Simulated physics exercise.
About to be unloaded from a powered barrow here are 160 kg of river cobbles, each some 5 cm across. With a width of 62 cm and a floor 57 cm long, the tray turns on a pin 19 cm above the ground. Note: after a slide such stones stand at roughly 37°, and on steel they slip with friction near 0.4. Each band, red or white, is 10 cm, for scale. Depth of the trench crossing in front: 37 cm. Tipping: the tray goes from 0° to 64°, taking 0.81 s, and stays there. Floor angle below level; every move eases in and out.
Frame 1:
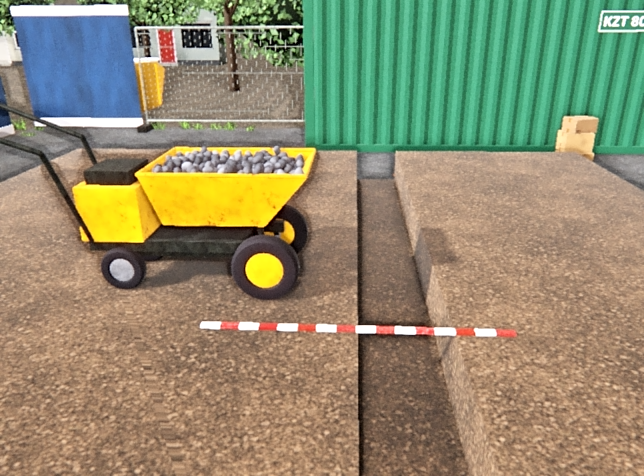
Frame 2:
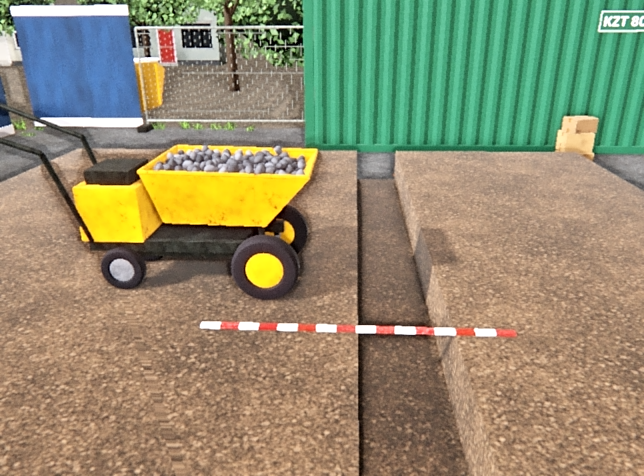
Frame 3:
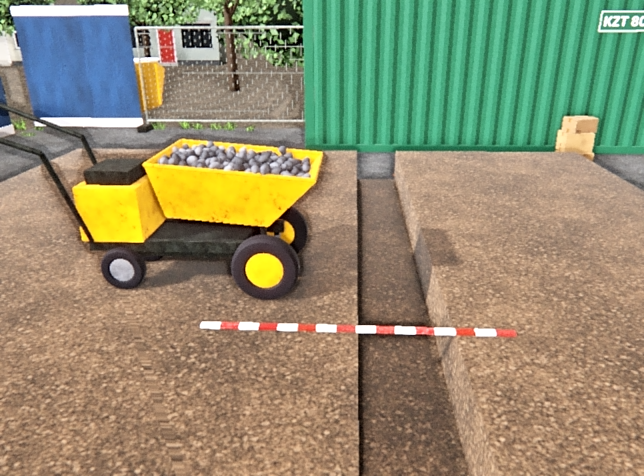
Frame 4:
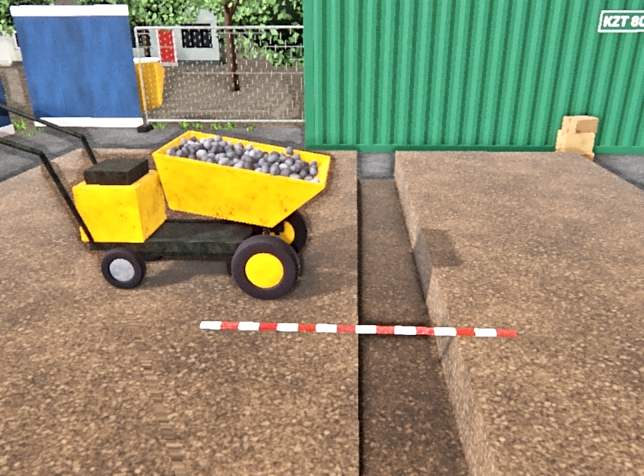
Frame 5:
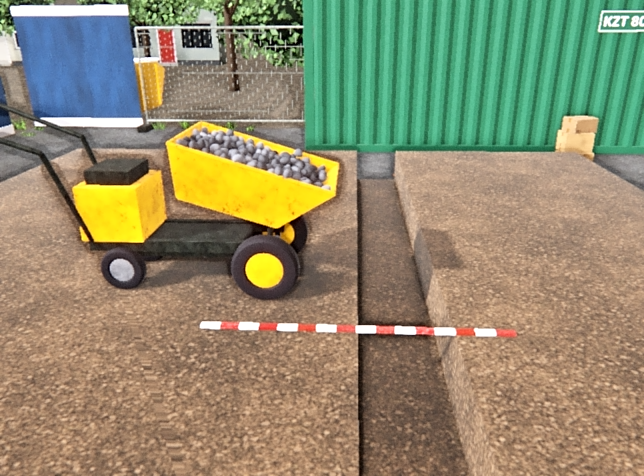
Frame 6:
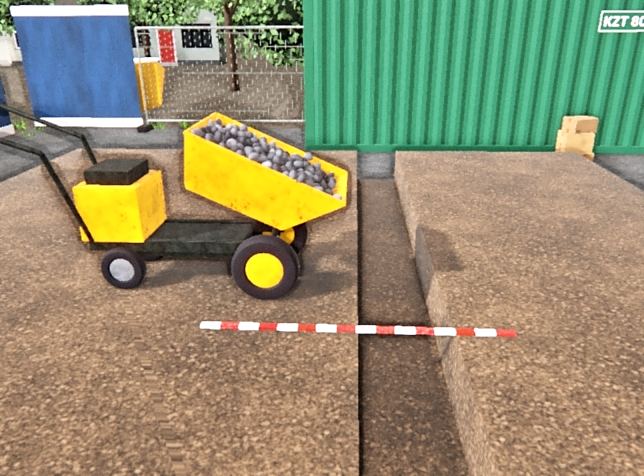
In the video, a yellow powered barrow loaded with grey cobbles stands left of a trench, behind a red-and-white striped pole, while its tray tilts steadily toward the right, the rear rising and the front lip lowering.
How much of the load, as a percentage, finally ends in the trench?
I would put it at about 93 per cent.
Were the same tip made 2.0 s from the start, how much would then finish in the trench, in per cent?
Roughly 100 per cent.
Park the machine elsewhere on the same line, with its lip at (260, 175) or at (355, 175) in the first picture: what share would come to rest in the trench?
About 80 per cent from the first spot, about 50 from the second.
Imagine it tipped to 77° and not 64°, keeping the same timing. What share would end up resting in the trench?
With that change, near 100 per cent.
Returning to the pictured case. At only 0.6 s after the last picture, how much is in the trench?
By then, around 25 percent.
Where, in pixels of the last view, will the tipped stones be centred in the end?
Roughly at pixel (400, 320).
Then, 0.3 s after the last picture the floor is at 54°, 100 % in the tray; the foremost stones are at (366, 228).
Then, 0.6 s after the last picture the floor is at 64°, 76 % in the tray, 24 % in the trench; the foremost stones are at (433, 304).
Then, 0.9 s after the last picture the floor is at 64°, 38 % in the tray, 57 % in the trench, 5 % past the trench; the foremost stones are at (527, 288).
Then, 2.9 s after the last picture the floor is at 64°, 2 % in the tray, 93 % in the trench, 5 % past the trench; the foremost stones are at (634, 296).
